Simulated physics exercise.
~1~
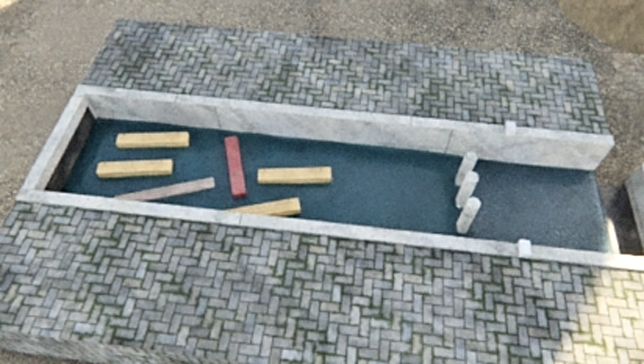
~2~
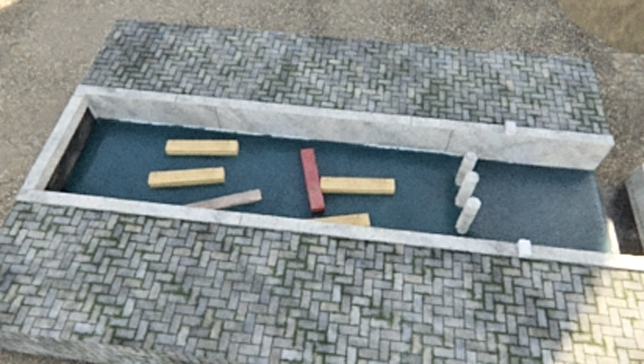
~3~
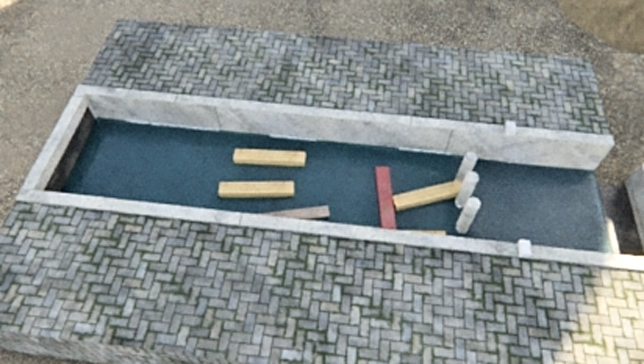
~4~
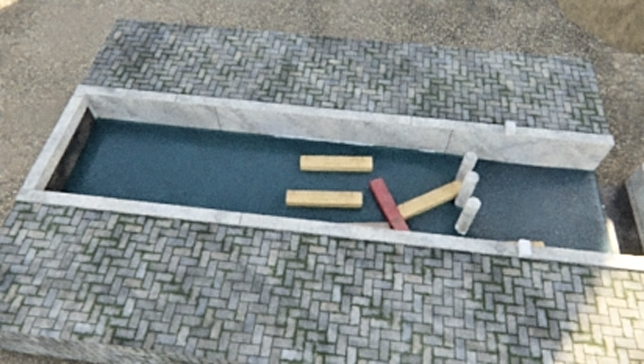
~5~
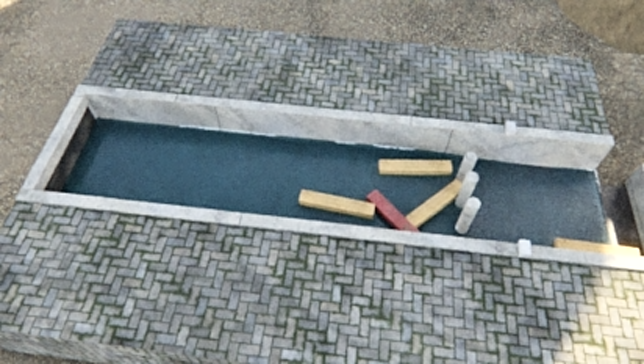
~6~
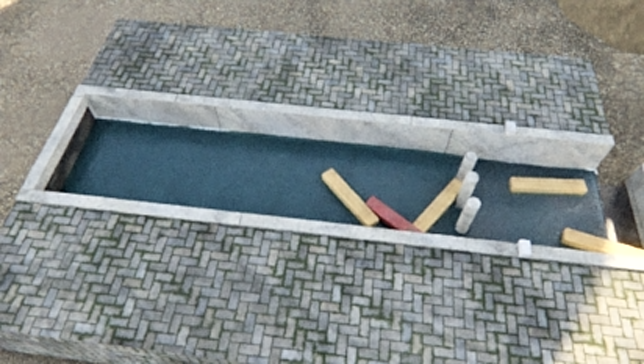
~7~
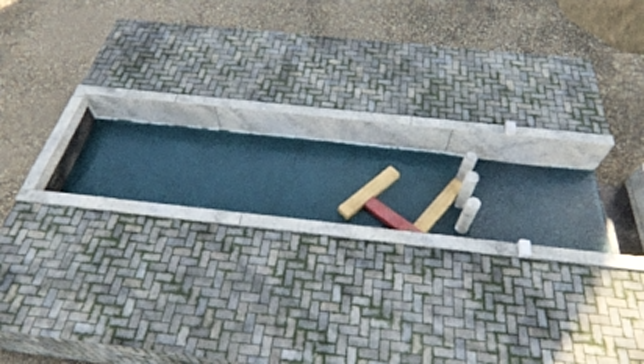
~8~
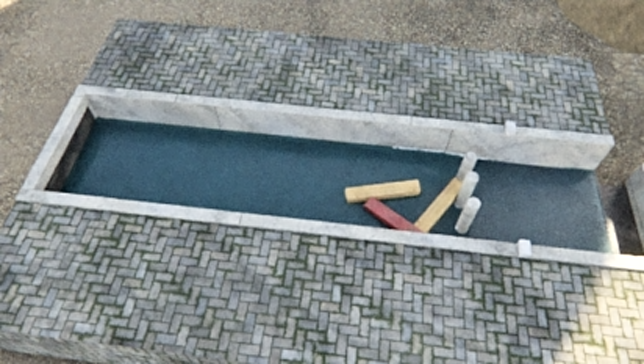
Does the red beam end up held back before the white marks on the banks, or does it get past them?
The red beam is held back. It comes to rest behind a yellow beam lodged at the pale posts, short of the white marks.
